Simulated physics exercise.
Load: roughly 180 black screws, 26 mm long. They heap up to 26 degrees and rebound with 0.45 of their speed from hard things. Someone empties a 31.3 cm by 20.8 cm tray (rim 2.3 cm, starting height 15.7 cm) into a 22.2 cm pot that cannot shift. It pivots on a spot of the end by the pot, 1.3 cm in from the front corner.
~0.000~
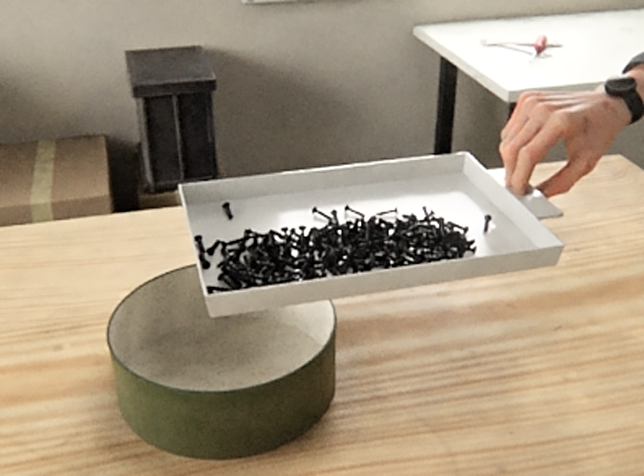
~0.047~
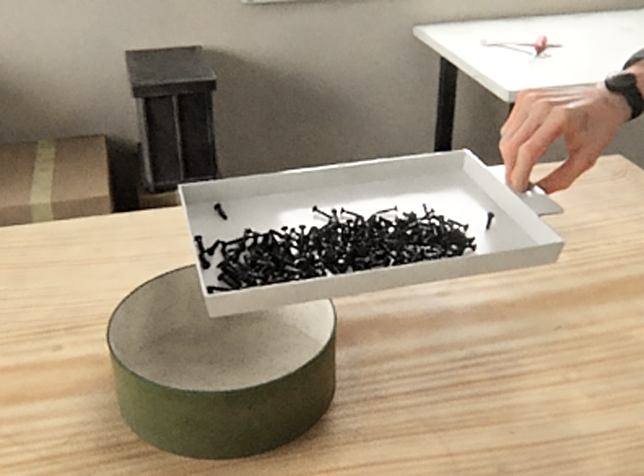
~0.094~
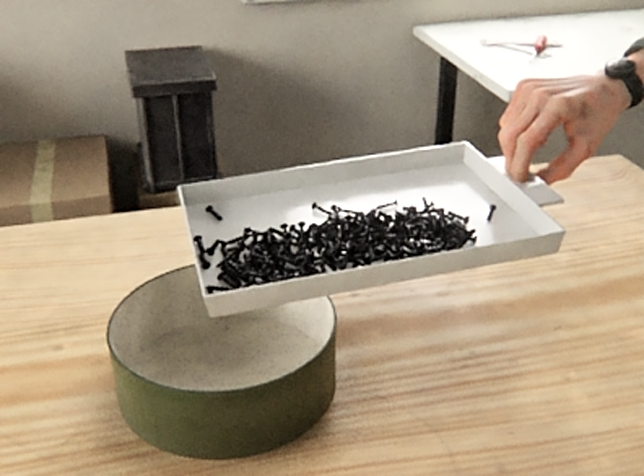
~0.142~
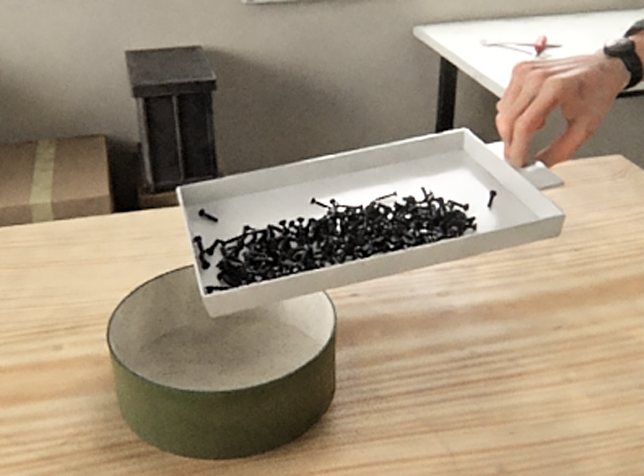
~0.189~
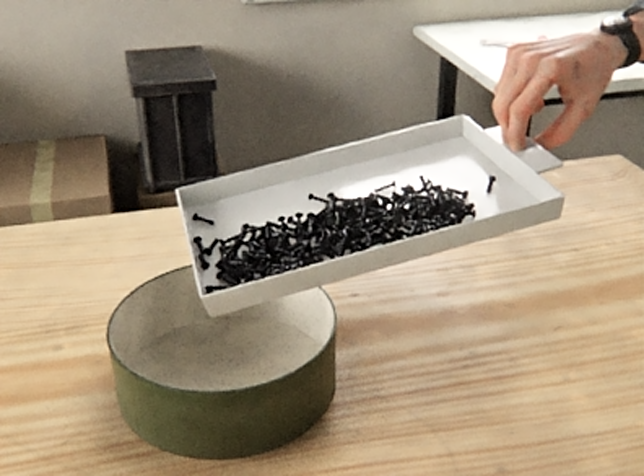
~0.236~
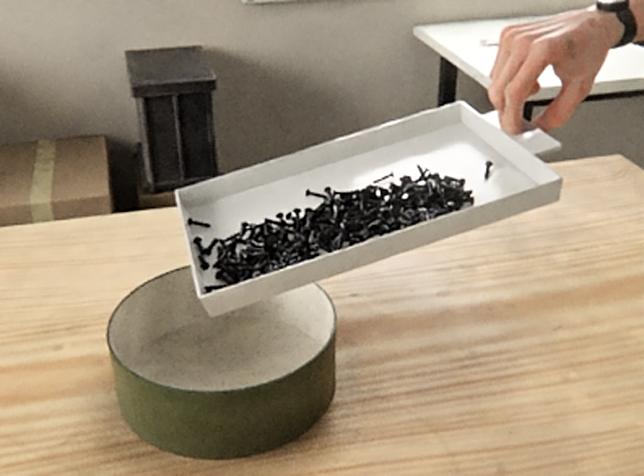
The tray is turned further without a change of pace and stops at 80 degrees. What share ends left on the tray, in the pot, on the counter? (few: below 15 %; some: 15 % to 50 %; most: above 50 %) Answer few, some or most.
Tray some, pot most, counter few.
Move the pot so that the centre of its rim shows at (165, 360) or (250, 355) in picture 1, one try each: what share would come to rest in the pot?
About 55 and 40 per cent.
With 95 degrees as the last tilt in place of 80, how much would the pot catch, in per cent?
It would be near 95 per cent.
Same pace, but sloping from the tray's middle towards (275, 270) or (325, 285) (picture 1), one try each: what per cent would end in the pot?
Some 10 and 0 per cent.
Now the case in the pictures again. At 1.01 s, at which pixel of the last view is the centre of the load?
At about (192, 251).
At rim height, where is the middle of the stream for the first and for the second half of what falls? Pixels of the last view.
At about (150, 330), then at (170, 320).
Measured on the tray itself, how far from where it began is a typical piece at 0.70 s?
About 6 cm.
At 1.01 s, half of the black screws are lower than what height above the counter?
Some 16 cm.
After 0.70 s, tilt 45 degrees; the tray holds 100 %, the pot 0 %.
After 1.01 s, tilt 66 degrees; the tray holds 75 %, the pot 10 %.
Then, at 1.42 s, tilt 80 degrees; the tray holds 50 %, the pot 45 %.
In the end, at 2.5 s, tray 30 %, pot 65 %, counter 5 %.
